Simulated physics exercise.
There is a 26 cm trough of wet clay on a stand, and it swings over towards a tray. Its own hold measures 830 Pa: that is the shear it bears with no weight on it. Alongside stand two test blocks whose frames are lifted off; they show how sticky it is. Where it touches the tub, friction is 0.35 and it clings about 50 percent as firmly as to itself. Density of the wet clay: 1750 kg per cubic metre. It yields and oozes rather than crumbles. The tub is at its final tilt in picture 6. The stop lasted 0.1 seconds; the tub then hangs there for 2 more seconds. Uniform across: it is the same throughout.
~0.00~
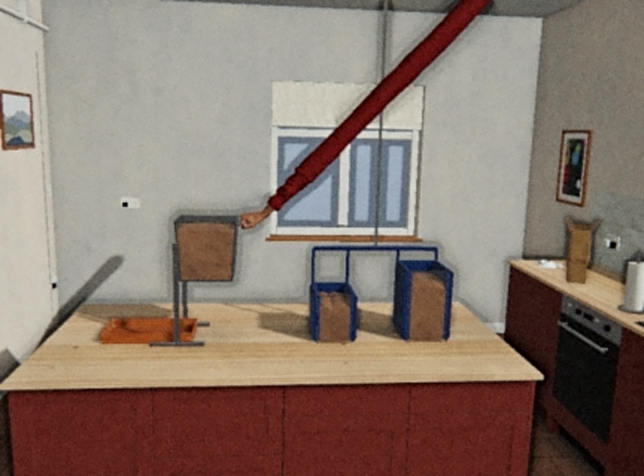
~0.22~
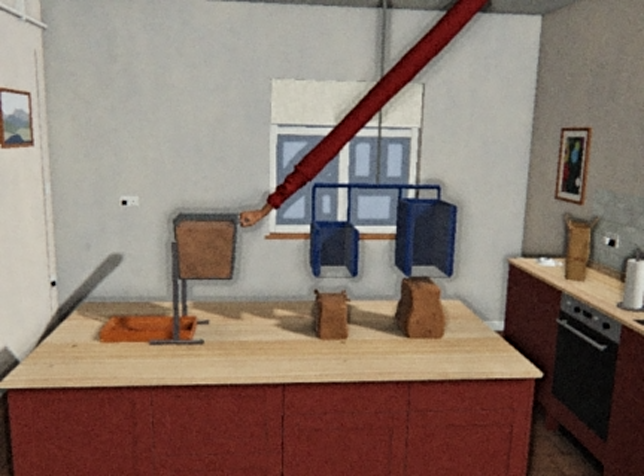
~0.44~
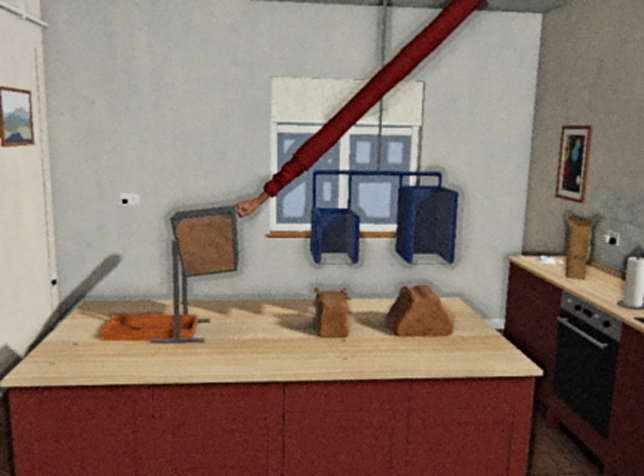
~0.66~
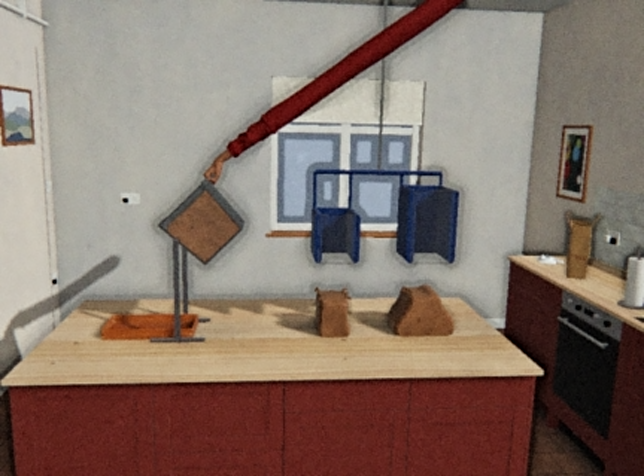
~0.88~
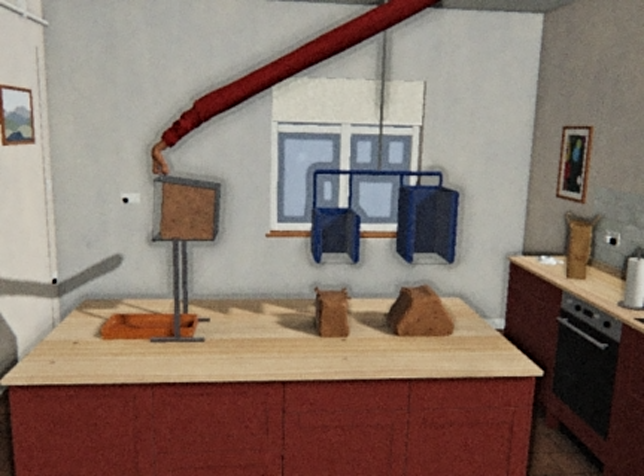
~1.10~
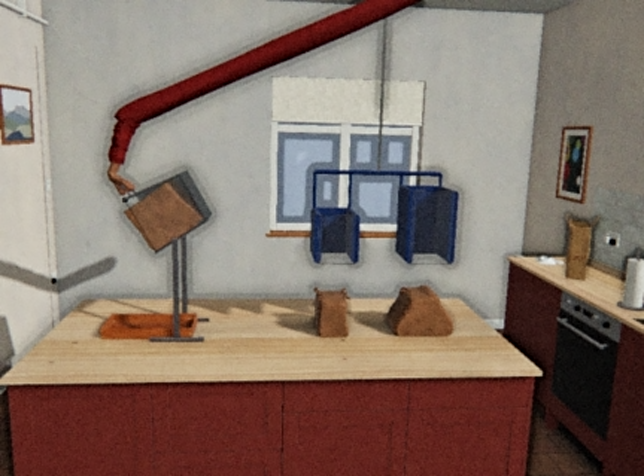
In a kitchen, blue casings lift off two brown blocks, then a red arm tilts a clay-filled tub leftward.
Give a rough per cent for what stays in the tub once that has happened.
Roughly 0 per cent stays in the tub.
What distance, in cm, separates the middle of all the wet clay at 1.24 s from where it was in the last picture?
Roughly 14 cm.
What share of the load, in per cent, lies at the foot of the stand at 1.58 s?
Some 90 % has got all the way down.
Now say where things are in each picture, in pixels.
The first picture shows handle-side rim at (235, 222), tilt 0 degrees; highest point of the wet clay at (180, 229); test blocks 18 cm, 28 cm high (left to right).
The second picture shows handle-side rim at (234, 221), tilt 0 degrees; highest point of the wet clay at (179, 228); test blocks 18 cm, 25 cm high (left to right).
The third picture shows handle-side rim at (231, 212), tilt 7 degrees; highest point of the wet clay at (226, 220); test blocks 18 cm, 20 cm high (left to right).
The fourth picture shows handle-side rim at (201, 184), tilt 45 degrees; highest point of the wet clay at (204, 193); test blocks 18 cm, 20 cm high (left to right).
The fifth picture shows handle-side rim at (154, 181), tilt 87 degrees; highest point of the wet clay at (165, 185); test blocks 18 cm, 20 cm high (left to right).
The sixth picture shows handle-side rim at (124, 201), tilt 119 degrees; highest point of the wet clay at (163, 185); test blocks 18 cm, 20 cm high (left to right).
By 1.24 s, the tub is at 119 degrees and holds 43 %.
By 1.41 s, the tub is at 119 degrees and holds 0 %.
By 1.58 s, the tub is at 119 degrees and holds 0 %.
By 1.75 s, the tub is at 119 degrees and holds 0 %.
By 3.10 s, at the end, the tub is at 119 degrees and holds 0 %.
